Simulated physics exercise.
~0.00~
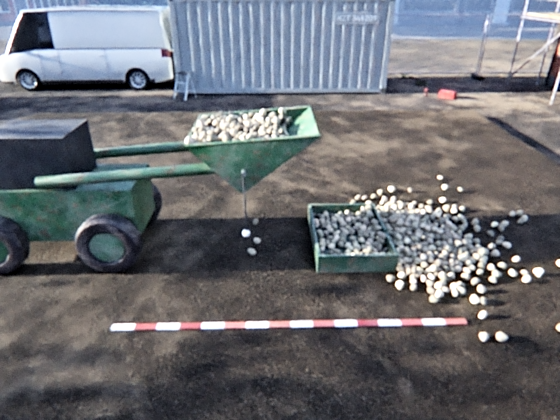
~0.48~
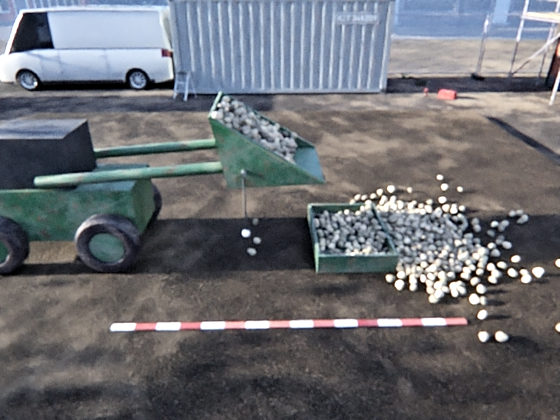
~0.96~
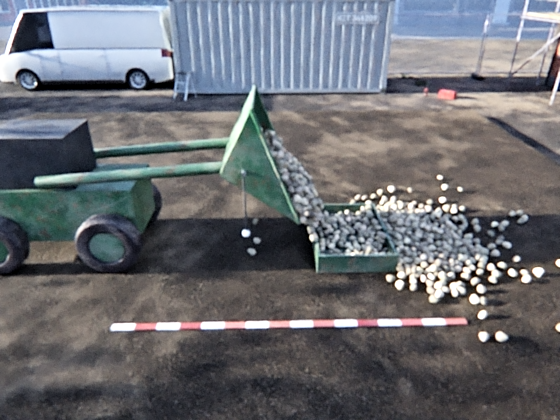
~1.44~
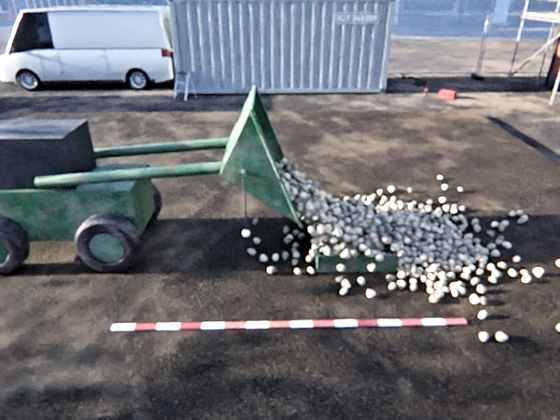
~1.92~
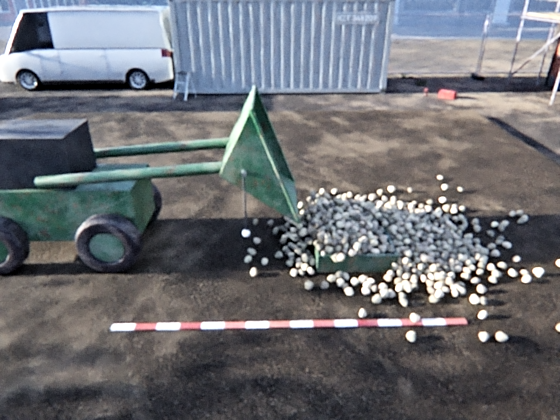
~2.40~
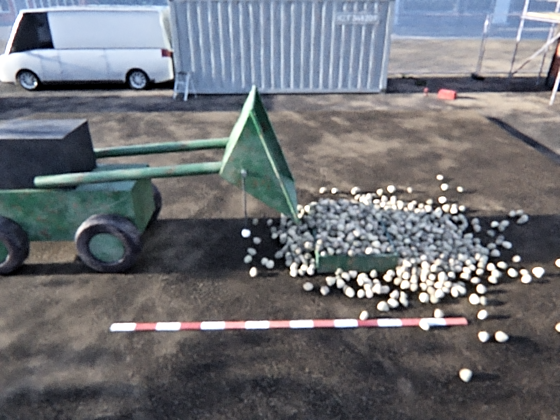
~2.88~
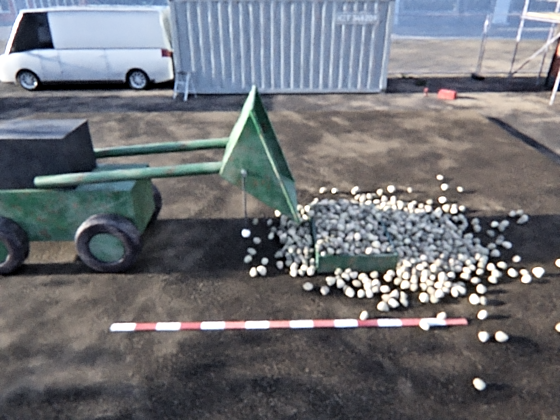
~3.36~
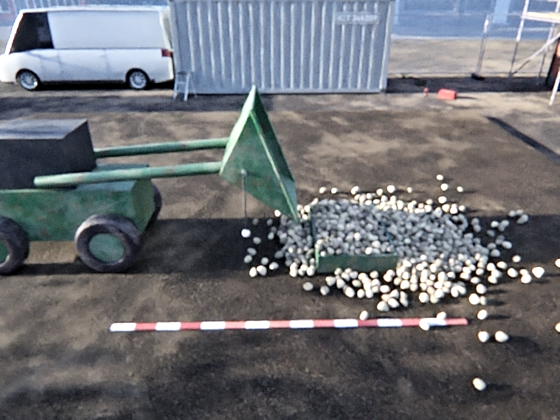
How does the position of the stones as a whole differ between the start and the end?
At the start the stones are split between the raised bucket and the bin with the ground around it. By the end they all lie in and around the bin, so as a whole they sit lower and farther to the right.
